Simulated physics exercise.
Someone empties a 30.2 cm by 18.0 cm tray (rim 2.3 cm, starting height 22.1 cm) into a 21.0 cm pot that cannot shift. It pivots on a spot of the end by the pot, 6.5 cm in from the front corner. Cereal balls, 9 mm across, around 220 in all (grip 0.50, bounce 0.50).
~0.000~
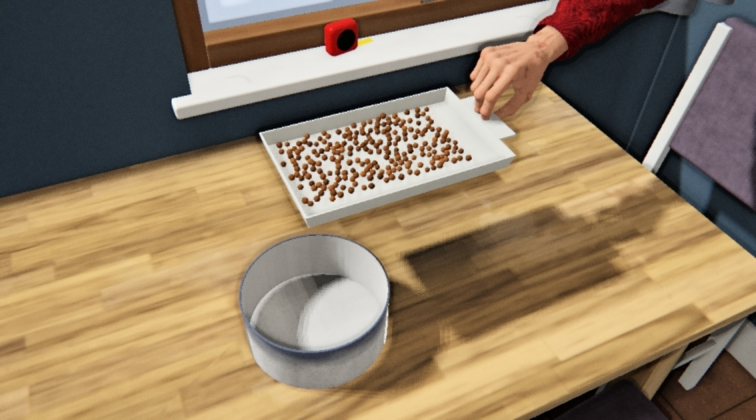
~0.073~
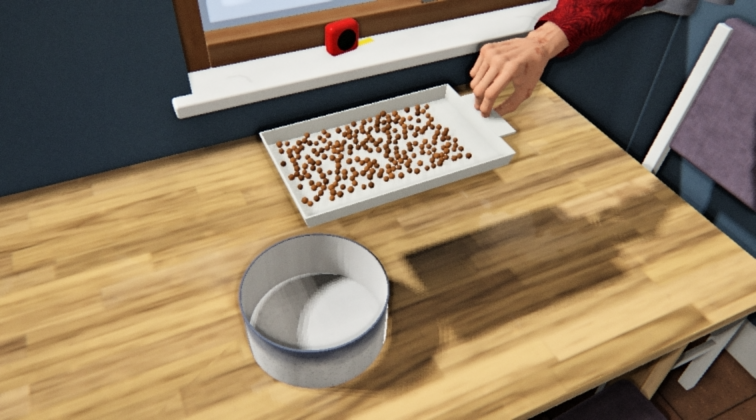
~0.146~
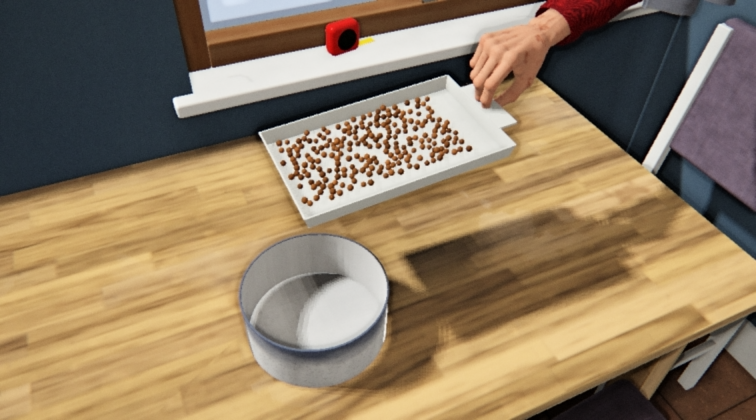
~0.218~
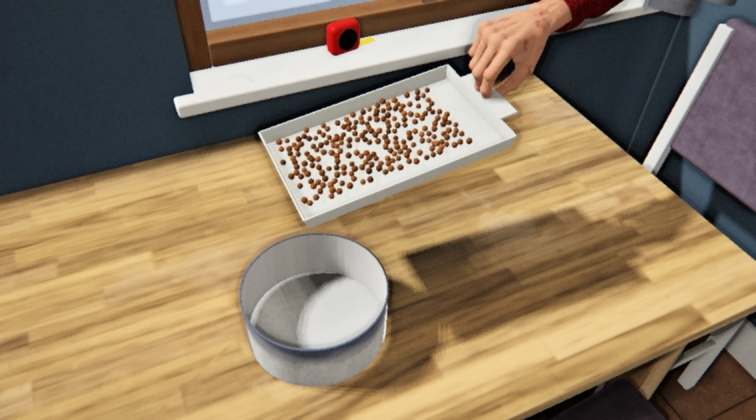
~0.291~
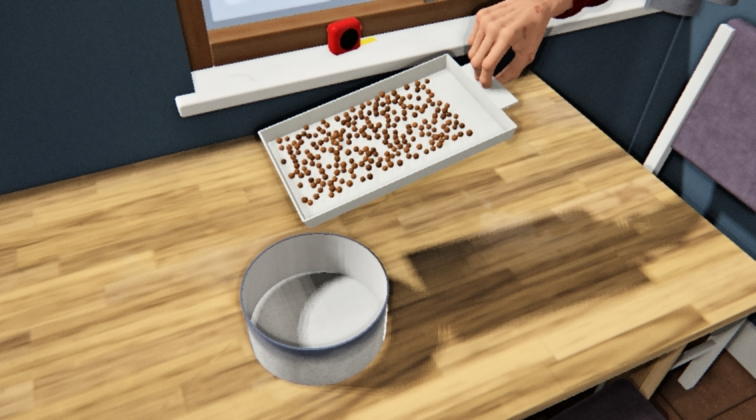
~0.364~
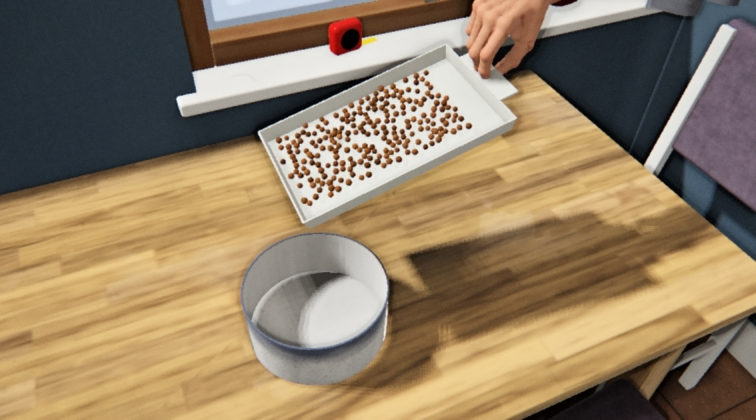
A hand in a red sleeve grips the tabbed right end of a white tray on a light wooden table, seen from above at an angle beneath a window. Many small brown balls lie across the tray, with a pale grey round pot in front and a red tape measure on the white sill. The hand steadily raises the tray's right side, slanting it toward the left front corner, while the balls barely shift and the camera stays still.
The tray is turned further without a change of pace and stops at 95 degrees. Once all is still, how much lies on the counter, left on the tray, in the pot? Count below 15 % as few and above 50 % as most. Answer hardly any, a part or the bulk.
On the counter: A part; left on the tray: Hardly any; in the pot: The bulk.
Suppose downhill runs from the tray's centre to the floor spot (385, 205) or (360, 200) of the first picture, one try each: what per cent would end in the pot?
Some 80 and 100 per cent.
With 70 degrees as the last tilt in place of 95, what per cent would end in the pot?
Then about 0 per cent.
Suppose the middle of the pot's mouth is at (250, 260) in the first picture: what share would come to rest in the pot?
About 95 per cent.
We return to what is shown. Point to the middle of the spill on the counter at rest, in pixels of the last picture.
Around (213, 304).
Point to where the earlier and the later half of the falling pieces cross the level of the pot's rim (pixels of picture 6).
At about (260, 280), then at (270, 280).
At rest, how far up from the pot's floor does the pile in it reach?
About 2.0 cm.
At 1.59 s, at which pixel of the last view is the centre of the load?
At about (294, 162).
Then, at 1.10 s, tilt 53 degrees; the tray holds 100 %, the pot 0 %.
After 1.59 s, tilt 77 degrees; the tray holds 100 %, the pot 0 %.
Then, at 2.15 s, tilt 95 degrees; the tray holds 20 %, the pot 20 %.
In the end, at 3.1 s, counter 35 %, tray 0 %, pot 65 %.
